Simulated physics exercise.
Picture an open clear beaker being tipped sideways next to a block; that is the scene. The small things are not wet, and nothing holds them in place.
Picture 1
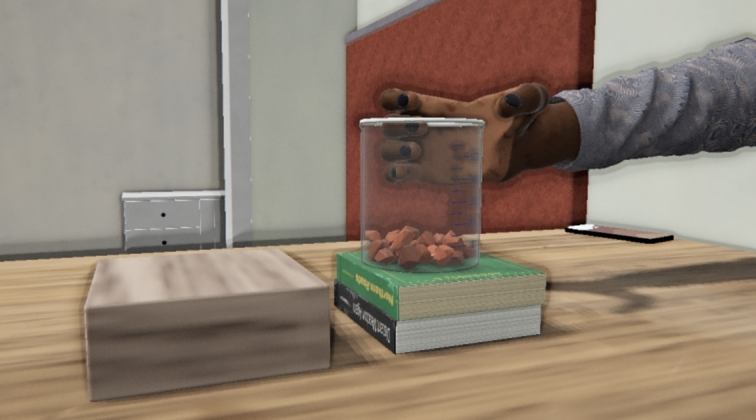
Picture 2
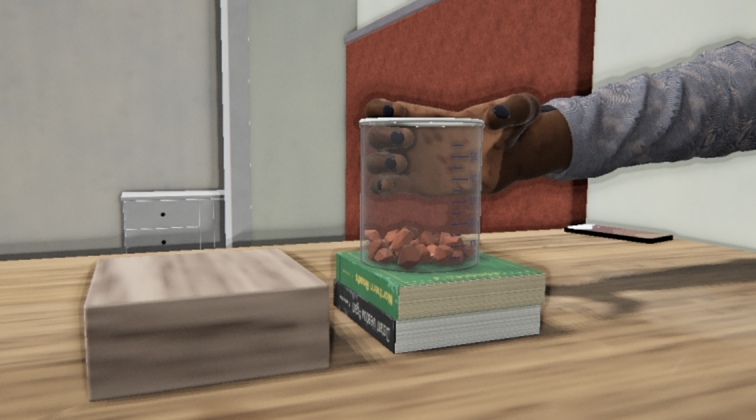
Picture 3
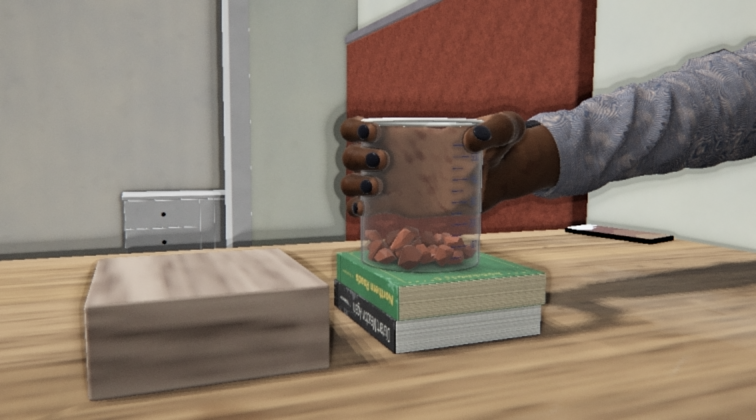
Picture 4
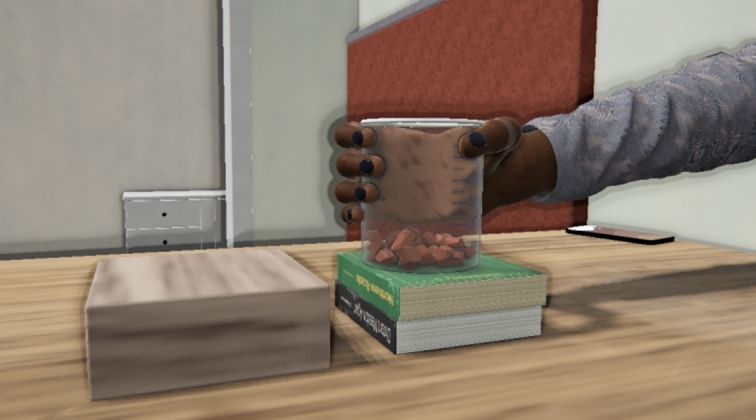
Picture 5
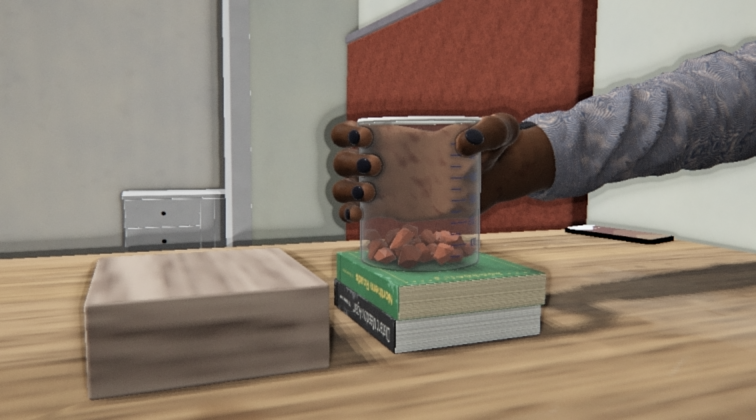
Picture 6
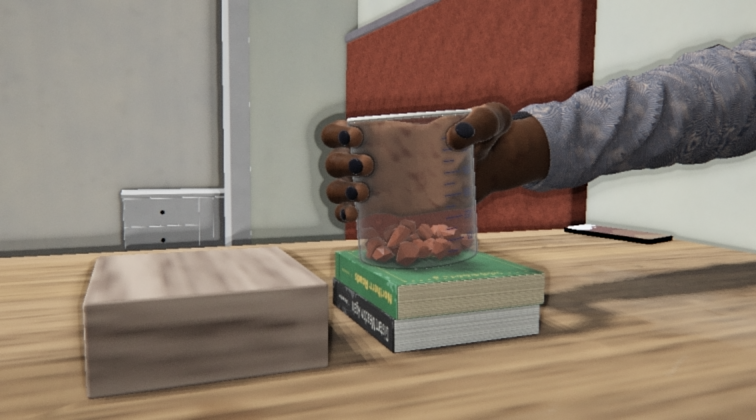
A wooden tabletop in a room with pale grey walls and a red-brown panel is seen from just above its surface by a still camera. A clear beaker holding a low layer of reddish brick bits stands on two stacked books, the upper one green, with a pale wooden block at left and a dark phone behind at right. A grey-sleeved hand reaches in from the right, closes around the beaker, then shifts it slightly left with a faint tilt.
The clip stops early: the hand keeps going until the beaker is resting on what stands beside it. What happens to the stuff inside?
I bet the contents are contained at that angle.
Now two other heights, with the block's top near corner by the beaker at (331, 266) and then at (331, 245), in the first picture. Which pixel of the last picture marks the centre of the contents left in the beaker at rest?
It would settle near (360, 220) the first time and near (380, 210) the second time.
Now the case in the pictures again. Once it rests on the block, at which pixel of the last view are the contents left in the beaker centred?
Near (343, 233).
Then, 0.46 s later than the last frame, the beaker leans 35°; everything is still inside.
Then, 0.94 s later than the last frame, the beaker leans 66°; everything is still inside.
Then, 1.52 s later than the last frame, the beaker rests on the block at 83°; everything is still inside.
When it is over, the beaker rests on the block at 83°; everything is still inside.
